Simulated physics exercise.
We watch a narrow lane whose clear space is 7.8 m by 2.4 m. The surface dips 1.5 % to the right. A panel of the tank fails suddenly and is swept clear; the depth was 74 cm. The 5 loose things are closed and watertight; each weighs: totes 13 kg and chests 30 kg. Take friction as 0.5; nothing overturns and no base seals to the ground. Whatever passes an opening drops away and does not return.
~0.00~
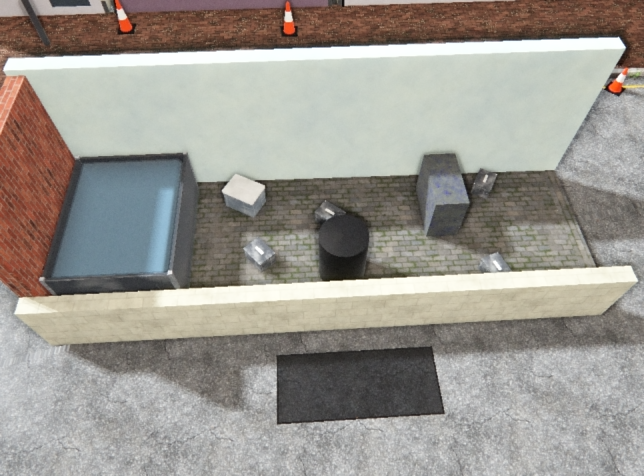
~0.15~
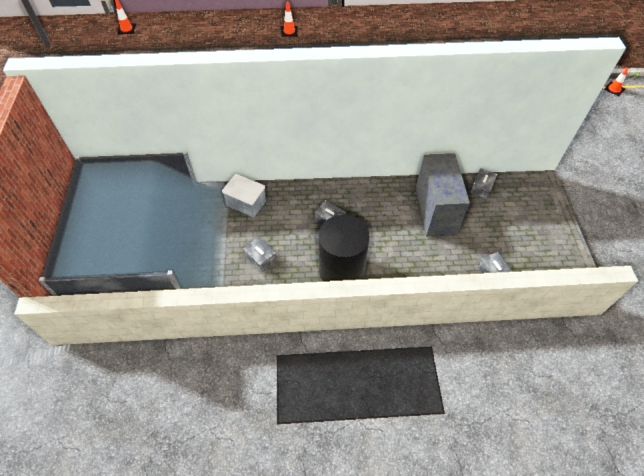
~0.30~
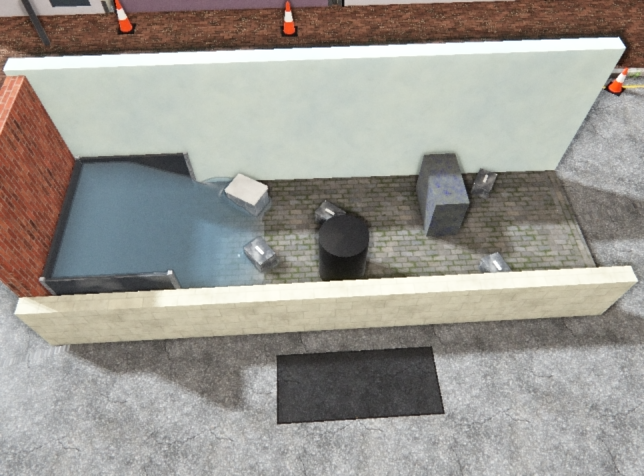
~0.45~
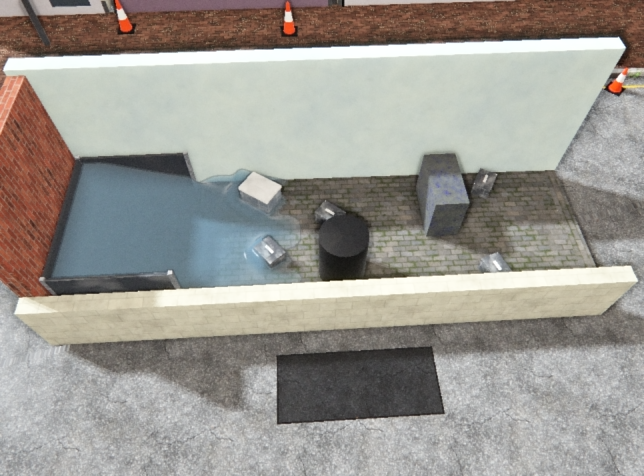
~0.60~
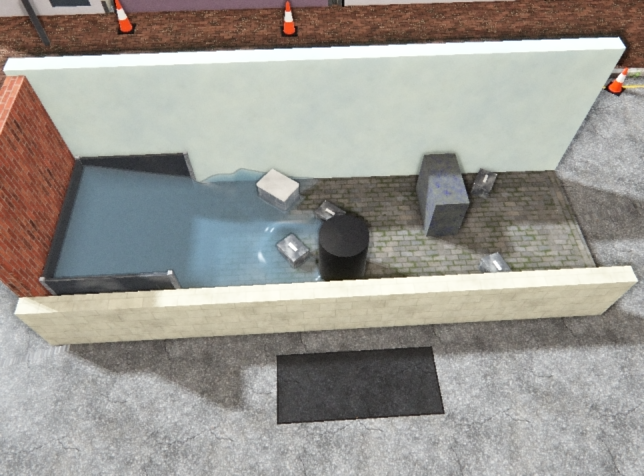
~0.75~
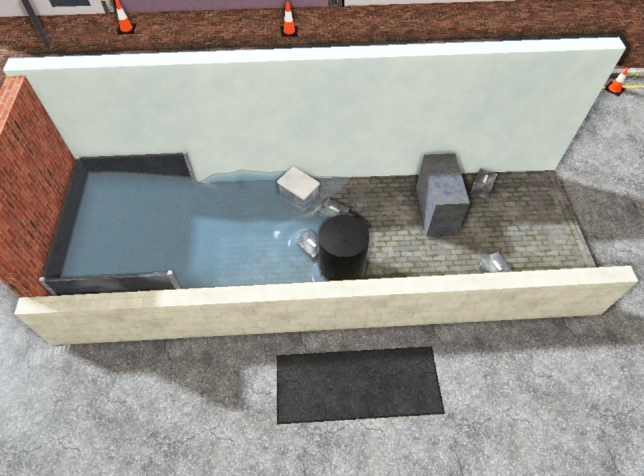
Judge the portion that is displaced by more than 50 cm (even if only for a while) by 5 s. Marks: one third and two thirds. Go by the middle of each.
Share: At least two thirds.
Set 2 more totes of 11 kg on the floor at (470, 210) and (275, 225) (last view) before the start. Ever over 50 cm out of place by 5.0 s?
In that order: Under, past it.
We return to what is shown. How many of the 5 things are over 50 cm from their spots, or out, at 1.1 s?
3 of them.
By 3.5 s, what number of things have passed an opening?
By then 1.
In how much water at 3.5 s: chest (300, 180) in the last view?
About 25 cm.
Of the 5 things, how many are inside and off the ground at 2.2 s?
I count 3.
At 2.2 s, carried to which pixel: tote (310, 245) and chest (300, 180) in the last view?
Near (438, 249) and (385, 157).
After 1.1 s 3 of 5 are over 50 cm from their spots; 1 afloat.
After 2.2 s 4 of 5 are over 50 cm from their spots; 3 afloat.
After 3.5 s 5 of 5 are over 50 cm from their spots; 2 afloat.
After 5.0 s 5 of 5 are over 50 cm from their spots, and 5 have been at some point; 1 afloat.
